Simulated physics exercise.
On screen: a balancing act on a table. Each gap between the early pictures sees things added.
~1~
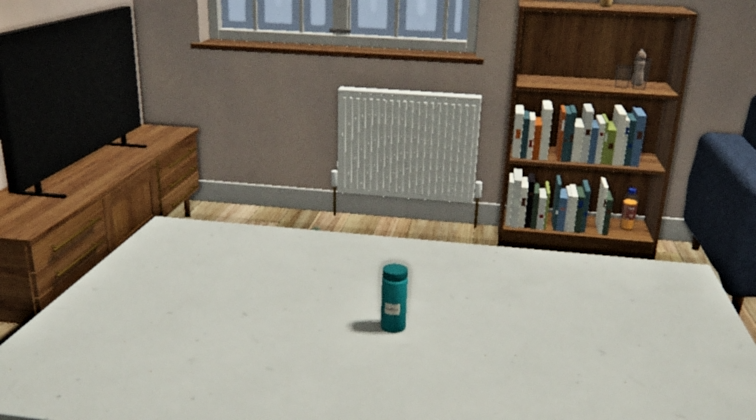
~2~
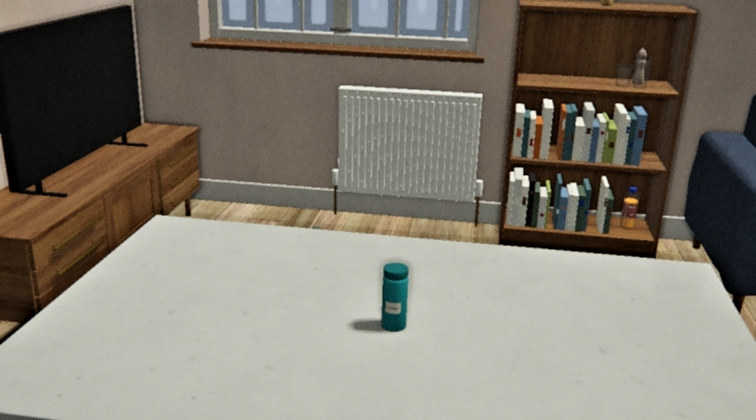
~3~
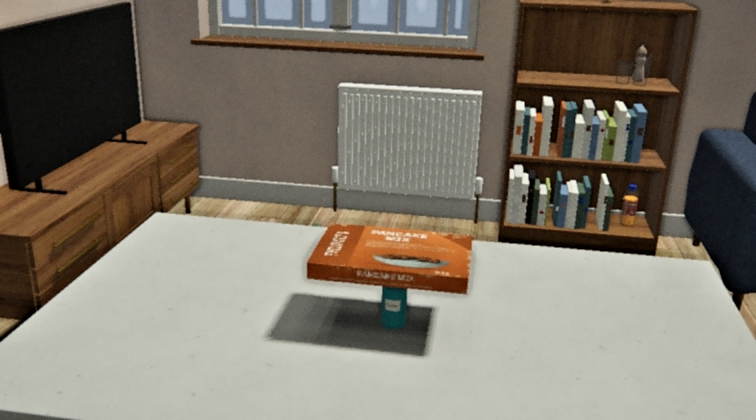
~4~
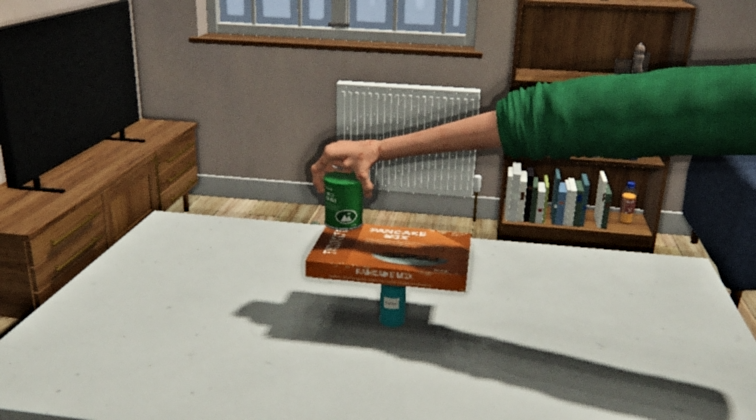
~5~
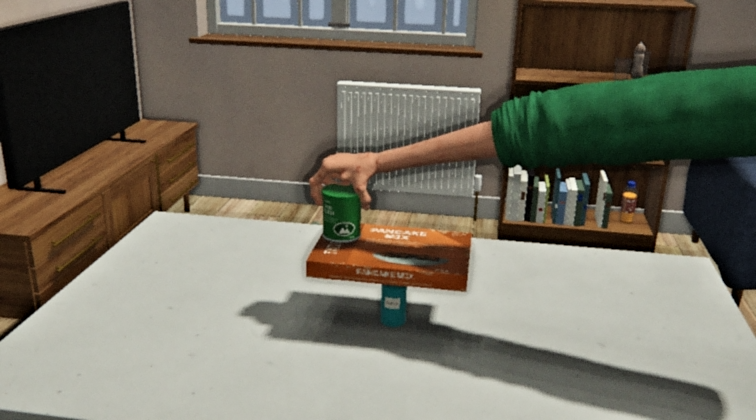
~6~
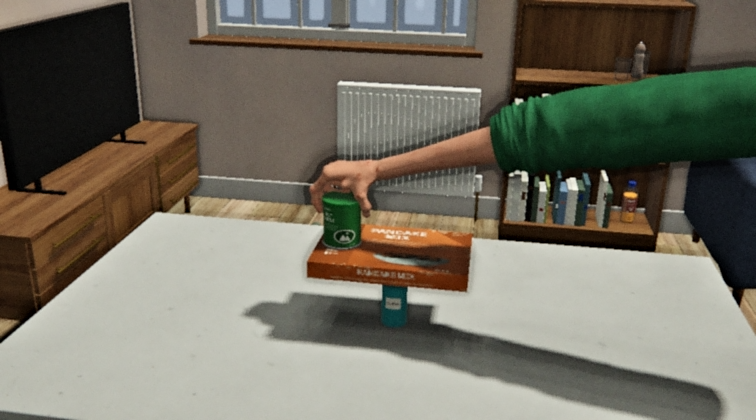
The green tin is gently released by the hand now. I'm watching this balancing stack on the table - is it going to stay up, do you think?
No, I'd expect it to come down.
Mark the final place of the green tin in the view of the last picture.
Look near (230, 288) in the final picture.
Then, 0.40 s past the last view, green tin now fallen; orange packet rocked 63° from its first pose.
Then, 0.70 s past the last view, orange packet now fallen; turquoise shaker rocked 14° from its first pose.
Finally, fallen, orange packet, turquoise shaker and green tin. Final places as the last picture's camera would see them, green tin near (229, 288). The stack loses its balance.
